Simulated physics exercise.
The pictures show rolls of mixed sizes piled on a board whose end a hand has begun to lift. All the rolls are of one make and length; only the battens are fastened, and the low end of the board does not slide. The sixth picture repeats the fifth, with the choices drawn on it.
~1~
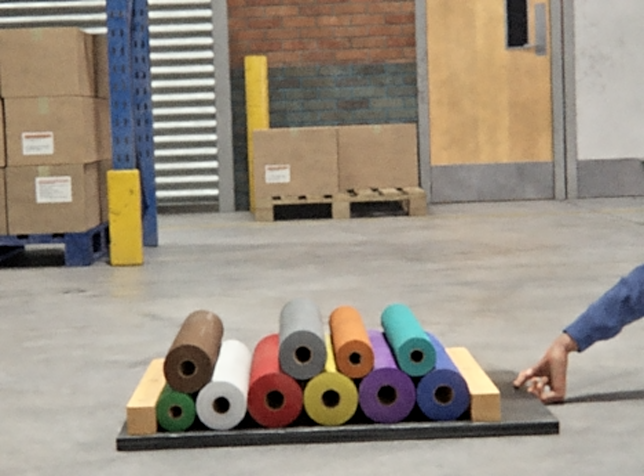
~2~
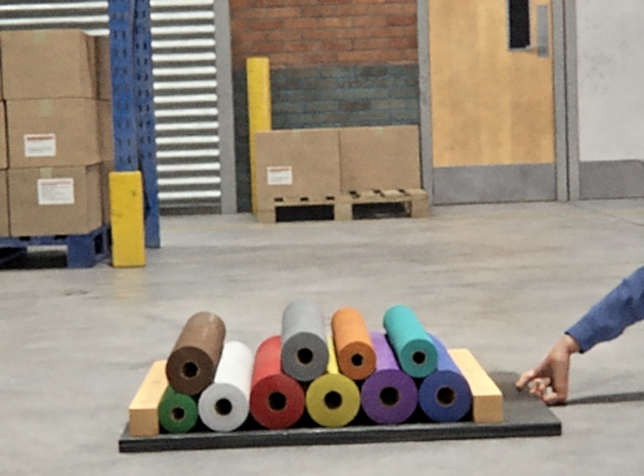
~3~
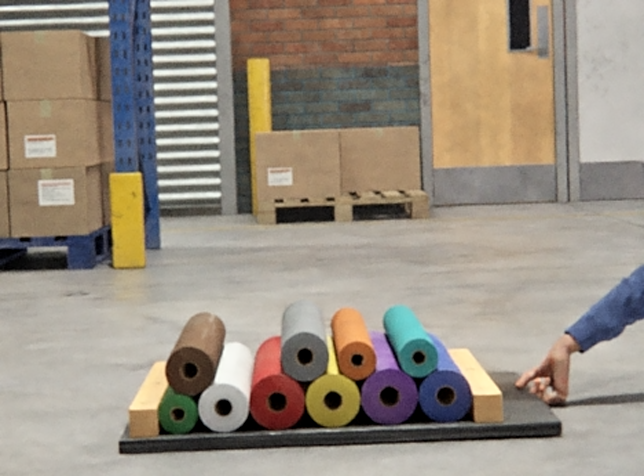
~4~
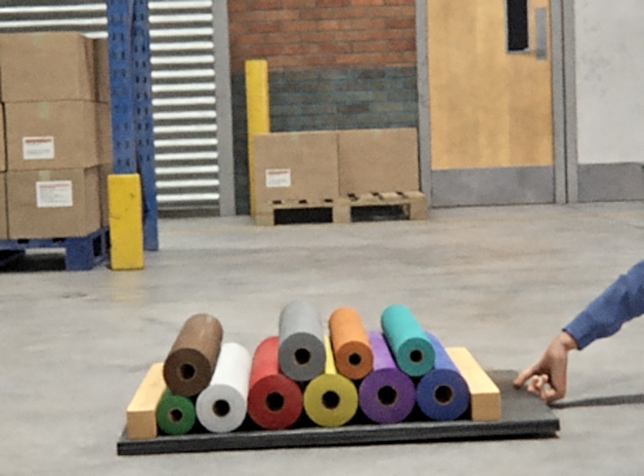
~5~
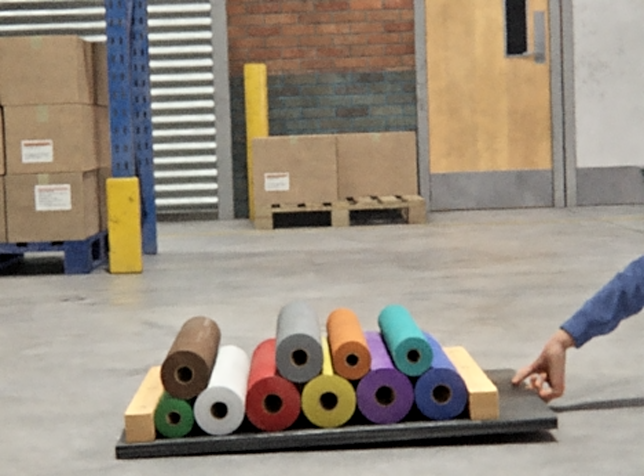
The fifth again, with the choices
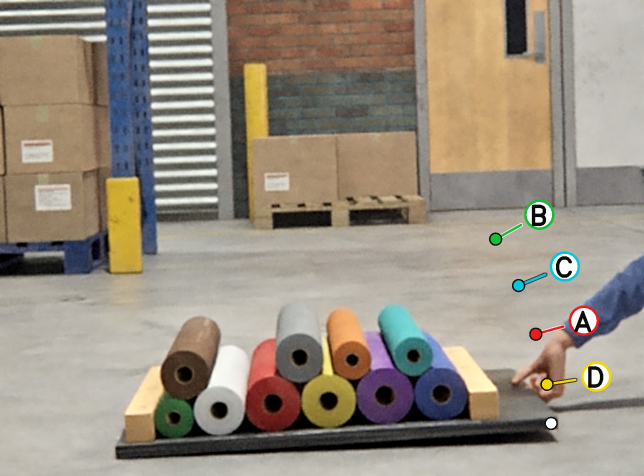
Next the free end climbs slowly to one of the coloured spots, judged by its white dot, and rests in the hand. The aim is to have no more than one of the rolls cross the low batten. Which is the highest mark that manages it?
The highest mark that will do is B.
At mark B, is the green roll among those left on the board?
The green roll: Yes.
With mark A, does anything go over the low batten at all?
No, at A.
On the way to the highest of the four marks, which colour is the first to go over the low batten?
The brown one.
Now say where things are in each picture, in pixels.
Red roll (275, 400); yellow roll (331, 398); purple roll (387, 395), in the first frame.
Purple roll (389, 396); blue roll (446, 396), in the second frame.
Board (336, 395); purple roll (389, 396); blue roll (446, 395); green roll (178, 414), in the third frame.
Board (333, 394); green roll (176, 415); white roll (222, 408), in the fourth frame.
Board (332, 396); green roll (174, 418); white roll (220, 410), in the fifth frame.
On the marked copy, A at (536, 334); B at (495, 239); C at (518, 285); D at (547, 384); the white dot at (551, 423).
Taking B. A third of the way, board at 16°.
Two thirds of the way, board at 27°.
When it is over, board at 27°, one over the low batten (brown).
As for the rest, A none over the low batten; C one over the low batten (brown); D none over the low batten.
